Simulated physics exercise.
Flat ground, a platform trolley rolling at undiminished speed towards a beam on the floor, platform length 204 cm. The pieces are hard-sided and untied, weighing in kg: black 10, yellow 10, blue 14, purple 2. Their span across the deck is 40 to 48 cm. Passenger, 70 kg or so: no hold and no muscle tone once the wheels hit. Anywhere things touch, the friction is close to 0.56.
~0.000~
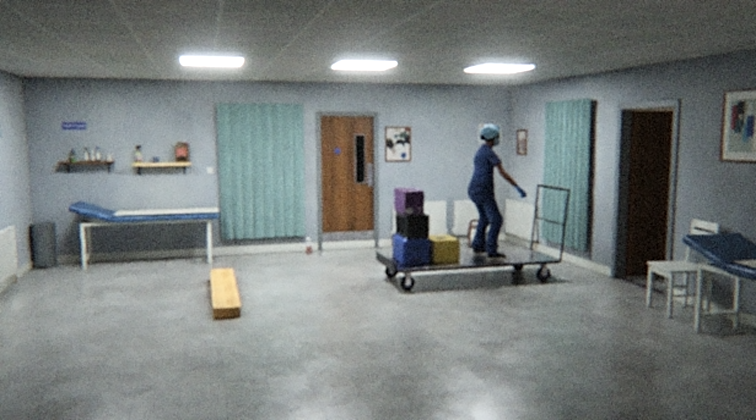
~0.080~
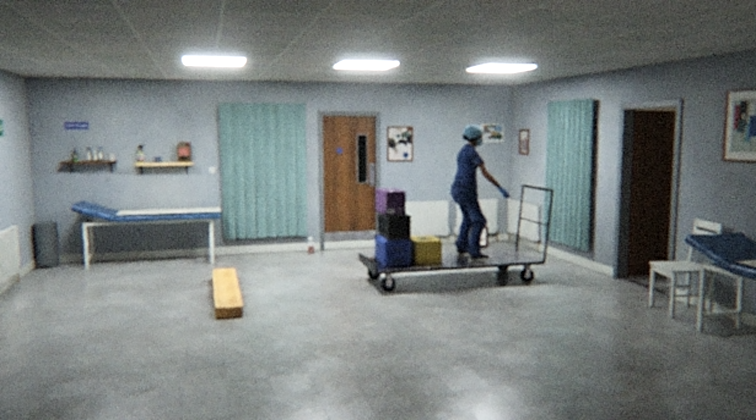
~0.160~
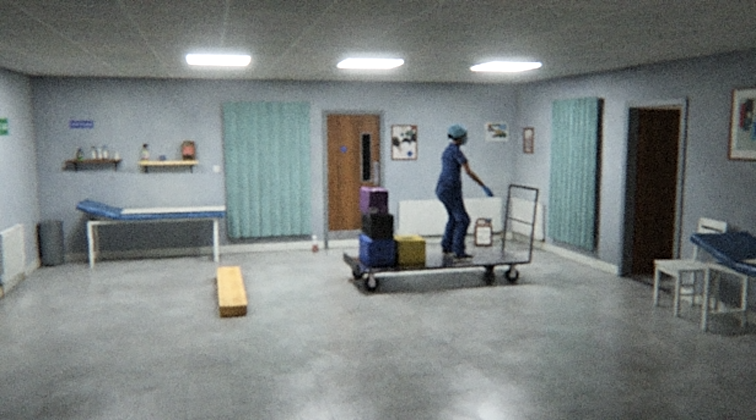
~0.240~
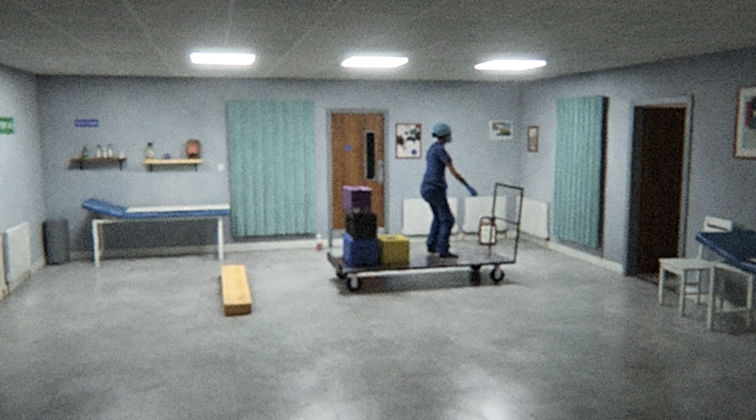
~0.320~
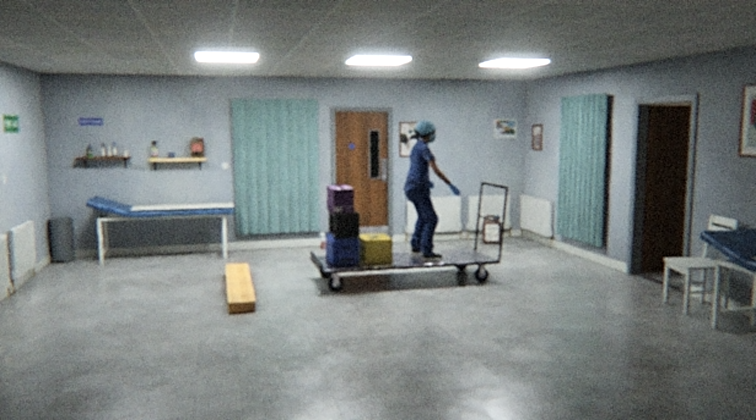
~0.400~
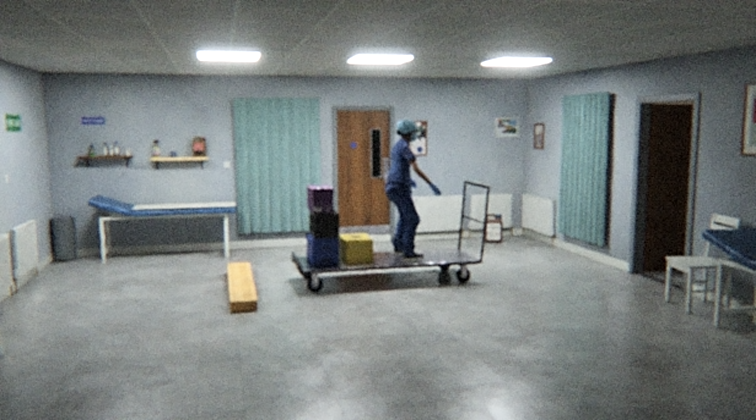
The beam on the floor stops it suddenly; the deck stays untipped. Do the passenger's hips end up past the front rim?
Yes.
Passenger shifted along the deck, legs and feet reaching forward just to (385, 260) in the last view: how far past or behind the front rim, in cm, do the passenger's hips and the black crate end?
Result: Hips 30 cm beyond the rim; black 150 cm beyond it.
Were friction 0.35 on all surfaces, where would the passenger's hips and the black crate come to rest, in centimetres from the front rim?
With that change the hips settle 50 past, while black settles 130 past.
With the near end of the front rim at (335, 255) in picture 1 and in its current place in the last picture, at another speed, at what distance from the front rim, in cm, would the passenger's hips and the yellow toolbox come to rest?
Hips 40 behind, yellow 50 behind.
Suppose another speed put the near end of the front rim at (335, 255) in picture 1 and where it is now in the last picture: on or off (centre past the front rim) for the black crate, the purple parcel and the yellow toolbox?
So the black one ends up off, the purple one ends up off, and the yellow one stays put.
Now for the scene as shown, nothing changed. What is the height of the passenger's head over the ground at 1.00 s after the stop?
At that moment it's around 10 cm off the ground.
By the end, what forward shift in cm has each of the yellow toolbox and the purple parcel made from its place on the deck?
Roughly yellow 0 cm, purple 205 cm.
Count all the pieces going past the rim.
Total: 2.
After 0.58 s the deck stops.
After 1.13 s the passenger's hips are 2 cm behind the rim, near (245, 228) in the last picture's view.
After 1.58 s the passenger's hips are 26 cm past the rim, near (219, 250) in the last picture's view.
At rest, 3.2 s, past the rim, black crate, purple parcel and the passenger's hips; behind it, yellow toolbox and blue suitcase.
